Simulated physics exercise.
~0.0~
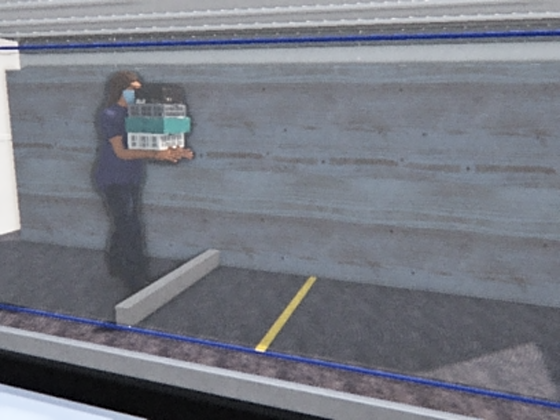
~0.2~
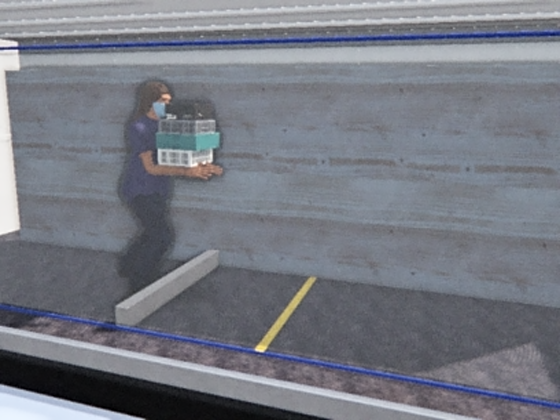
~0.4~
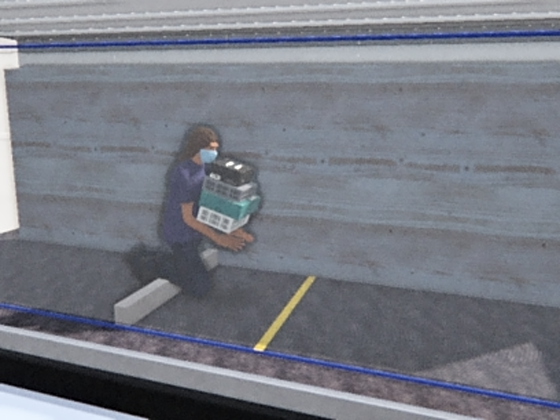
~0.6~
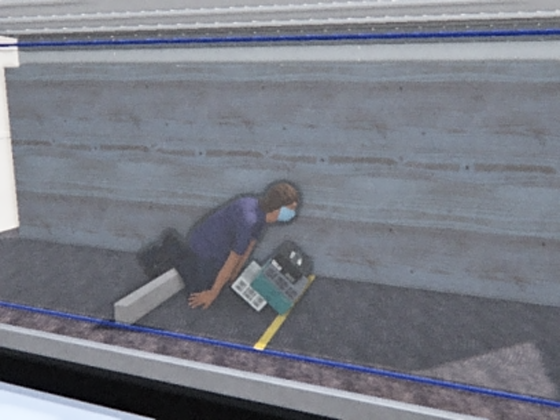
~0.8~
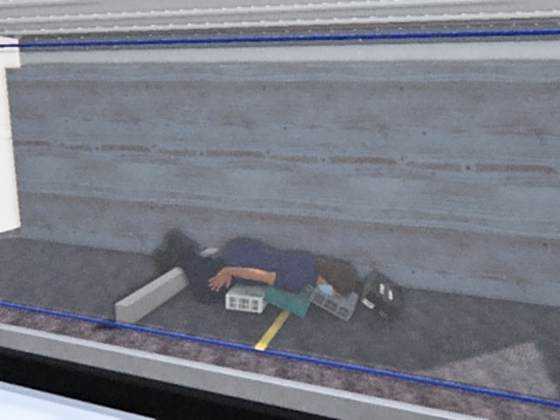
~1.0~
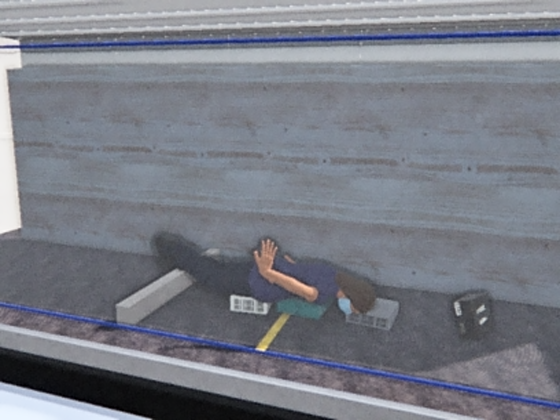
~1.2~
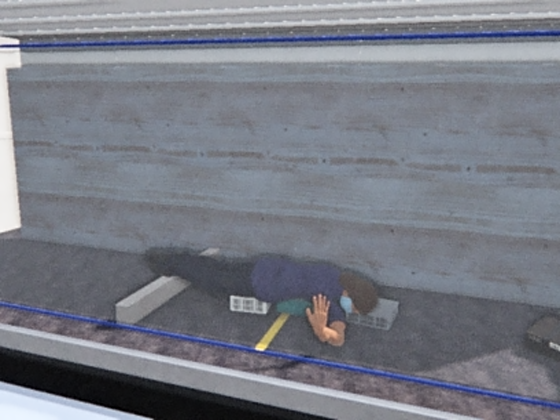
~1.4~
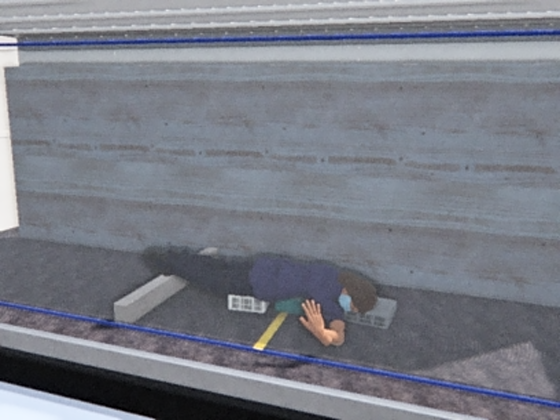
A masked person carrying a stack of crates and boxes pitched forward over a low rail and fell flat, spilling the load; the black box tumbled away to the right out of view, and the person ended up lying with their head past the yellow line.
